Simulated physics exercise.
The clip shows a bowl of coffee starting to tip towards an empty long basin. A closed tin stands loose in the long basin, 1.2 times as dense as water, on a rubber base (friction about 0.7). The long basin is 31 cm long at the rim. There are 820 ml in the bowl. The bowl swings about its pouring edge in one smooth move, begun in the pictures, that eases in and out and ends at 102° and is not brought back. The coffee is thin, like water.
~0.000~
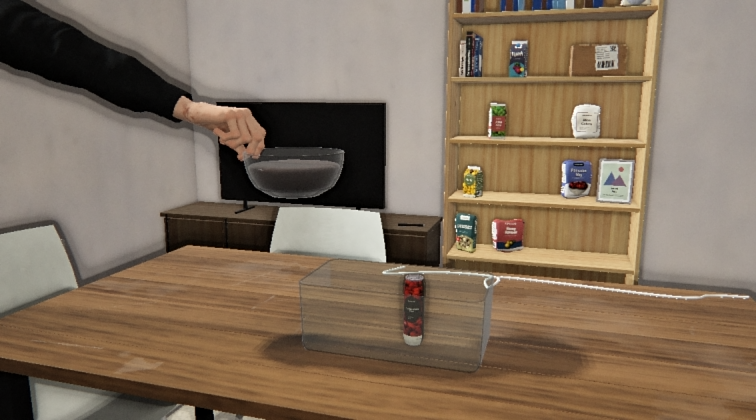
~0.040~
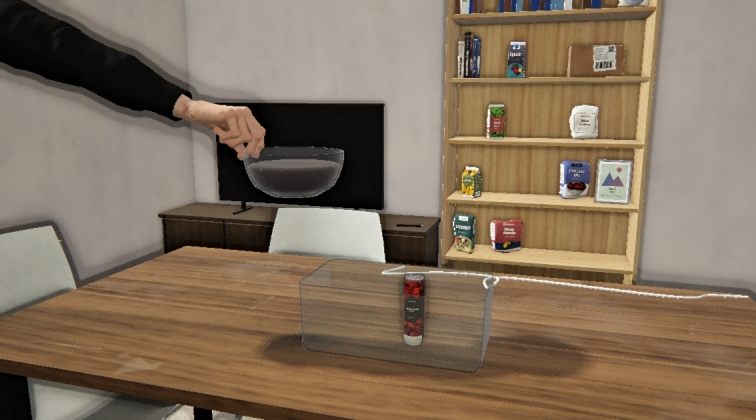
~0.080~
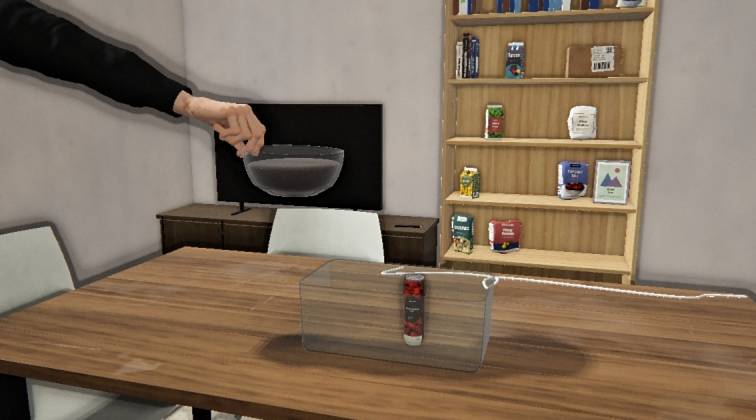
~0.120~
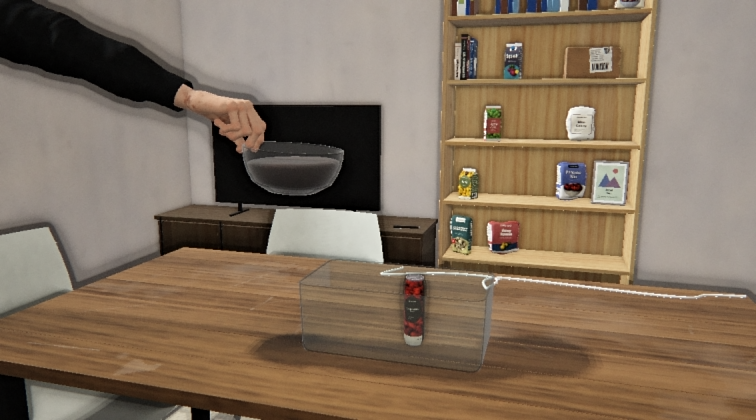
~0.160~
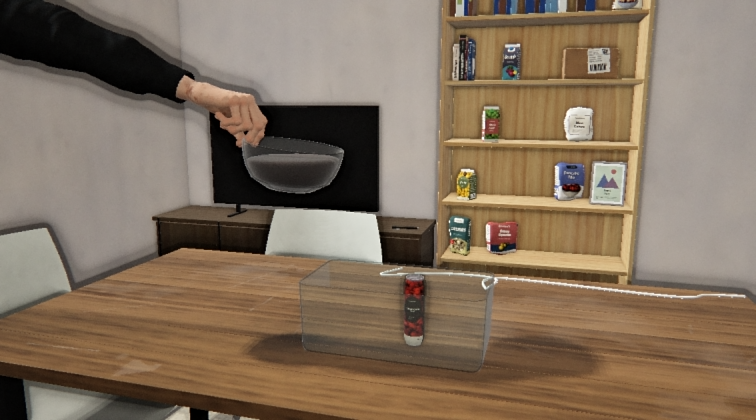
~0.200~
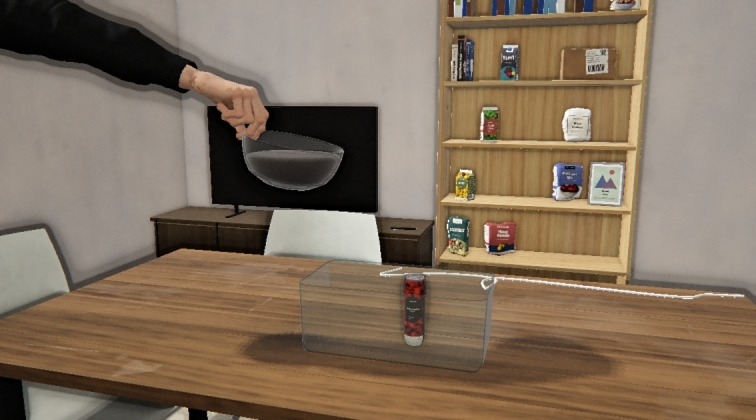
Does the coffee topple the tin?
The tin keeps standing.
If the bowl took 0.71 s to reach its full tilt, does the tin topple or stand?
Then it remains upright.
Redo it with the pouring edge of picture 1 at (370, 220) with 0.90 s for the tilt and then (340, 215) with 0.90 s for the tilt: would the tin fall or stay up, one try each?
First it stays up; then it falls.
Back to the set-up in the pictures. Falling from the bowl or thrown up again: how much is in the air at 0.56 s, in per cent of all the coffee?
About 42 per cent.
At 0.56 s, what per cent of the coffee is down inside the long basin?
About 1 per cent.
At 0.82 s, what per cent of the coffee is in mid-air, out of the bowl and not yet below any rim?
About 36 per cent.
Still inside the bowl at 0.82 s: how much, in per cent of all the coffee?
Some 3 per cent.
By 0.56 s the tilt is 70° and 56 per cent is still to pour; the tin stands where it began.
By 0.82 s the tilt is 100° and 3 per cent is still to pour; the tin stands where it began.
By 1.10 s the tilt is 102° and 0 per cent is still to pour; the tin stands where it began.
By 1.40 s the tilt is 102° and 0 per cent is still to pour; the tin stands where it began.
At rest the tin stands where it began.
